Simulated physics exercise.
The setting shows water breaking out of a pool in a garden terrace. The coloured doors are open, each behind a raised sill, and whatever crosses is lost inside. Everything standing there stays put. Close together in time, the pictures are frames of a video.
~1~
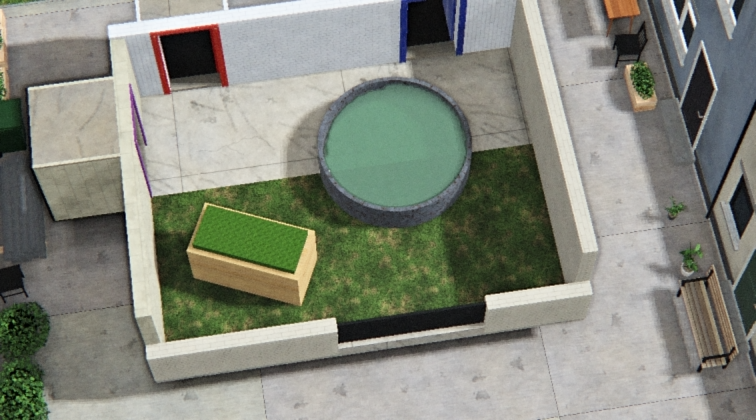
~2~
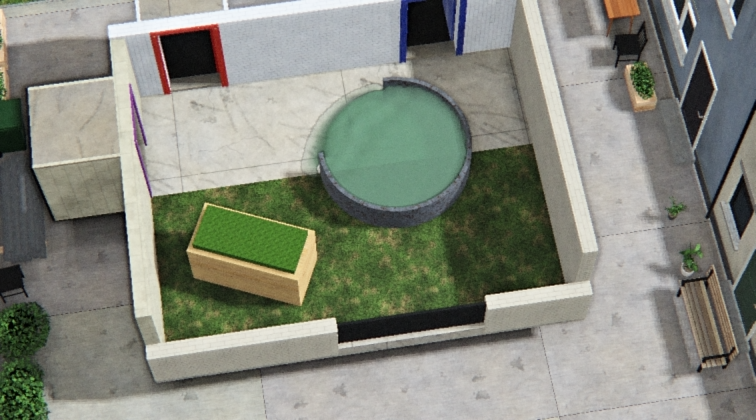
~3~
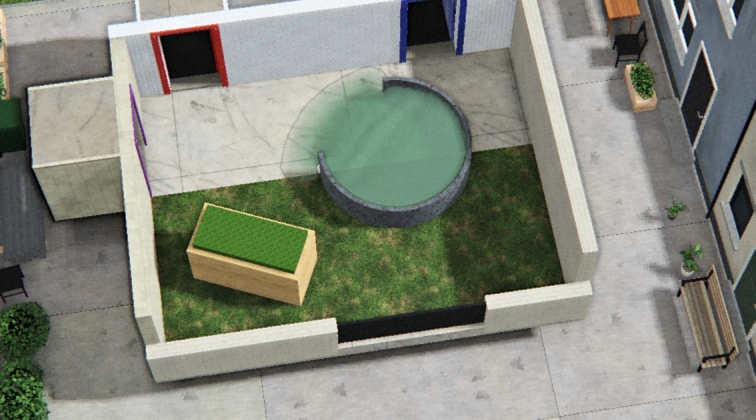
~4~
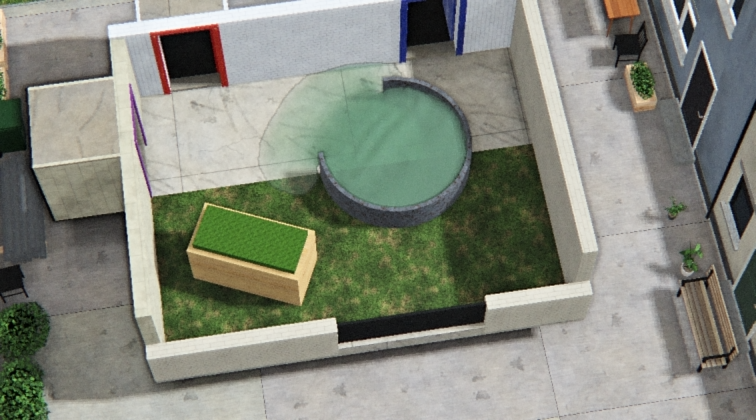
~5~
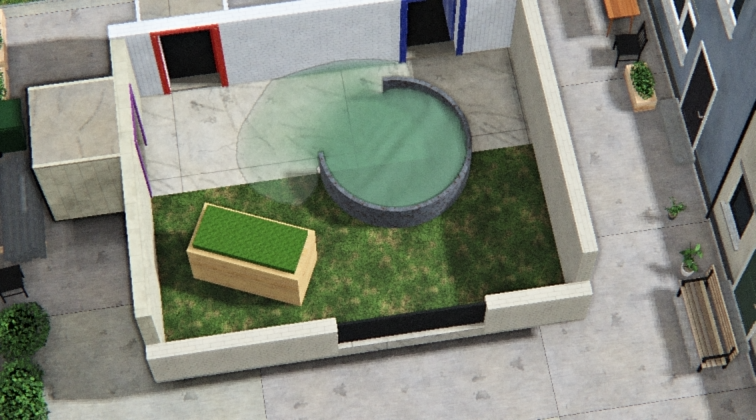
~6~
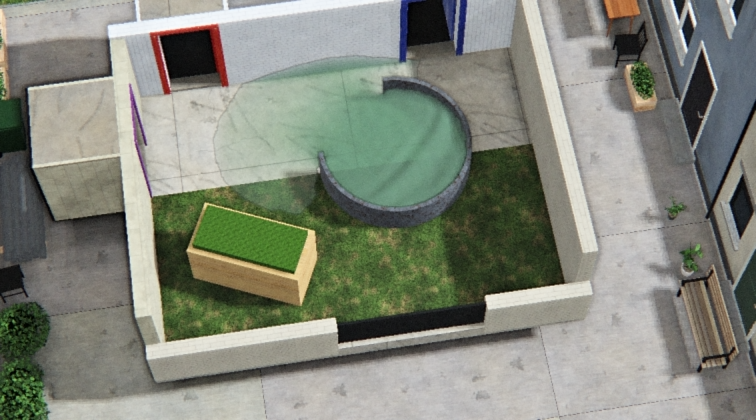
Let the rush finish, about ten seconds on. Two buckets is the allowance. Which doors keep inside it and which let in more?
Here is how it goes: The purple door lets in more; the blue door keeps inside it; the red door lets in more.
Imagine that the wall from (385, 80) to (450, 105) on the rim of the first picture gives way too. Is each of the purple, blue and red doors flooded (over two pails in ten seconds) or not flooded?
Result per door - purple door: Does not exceed; blue door: Exceeds; red door: Does not exceed.
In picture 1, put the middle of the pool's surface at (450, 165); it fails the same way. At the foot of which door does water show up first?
Answer: The blue-painted one.
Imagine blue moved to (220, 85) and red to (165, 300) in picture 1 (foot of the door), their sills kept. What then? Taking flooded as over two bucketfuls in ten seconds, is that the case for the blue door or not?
As it turns out, the blue door spills past.
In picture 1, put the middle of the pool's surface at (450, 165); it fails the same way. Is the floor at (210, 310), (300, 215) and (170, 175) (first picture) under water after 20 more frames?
First one stays unwetted, next one gets inundated, last one gets inundated.
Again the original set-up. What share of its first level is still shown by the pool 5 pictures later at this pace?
I make it 64 per cent.
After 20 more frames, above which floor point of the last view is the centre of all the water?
Near (300, 149).
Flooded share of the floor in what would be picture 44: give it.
Around 80 percent.
A moment on, water covers 35 % of the floor; the purple door wet at the sill, nothing in, the blue door wet at the sill, nothing in, the red door wet at the sill, nothing in.
Next, water covers 40 % of the floor; the purple door under two buckets in, the blue door wet at the sill, nothing in, the red door over two buckets in.
Then, water covers 50 % of the floor; the purple door far over two buckets in, the blue door wet at the sill, nothing in, the red door over two buckets in.
Later, water covers 80 % of the floor; the purple door far over two buckets in, the blue door wet at the sill, nothing in, the red door far over two buckets in.
In the end, water covers 100 % of the floor; the purple door far over two buckets in, the blue door wet at the sill, nothing in, the red door far over two buckets in.
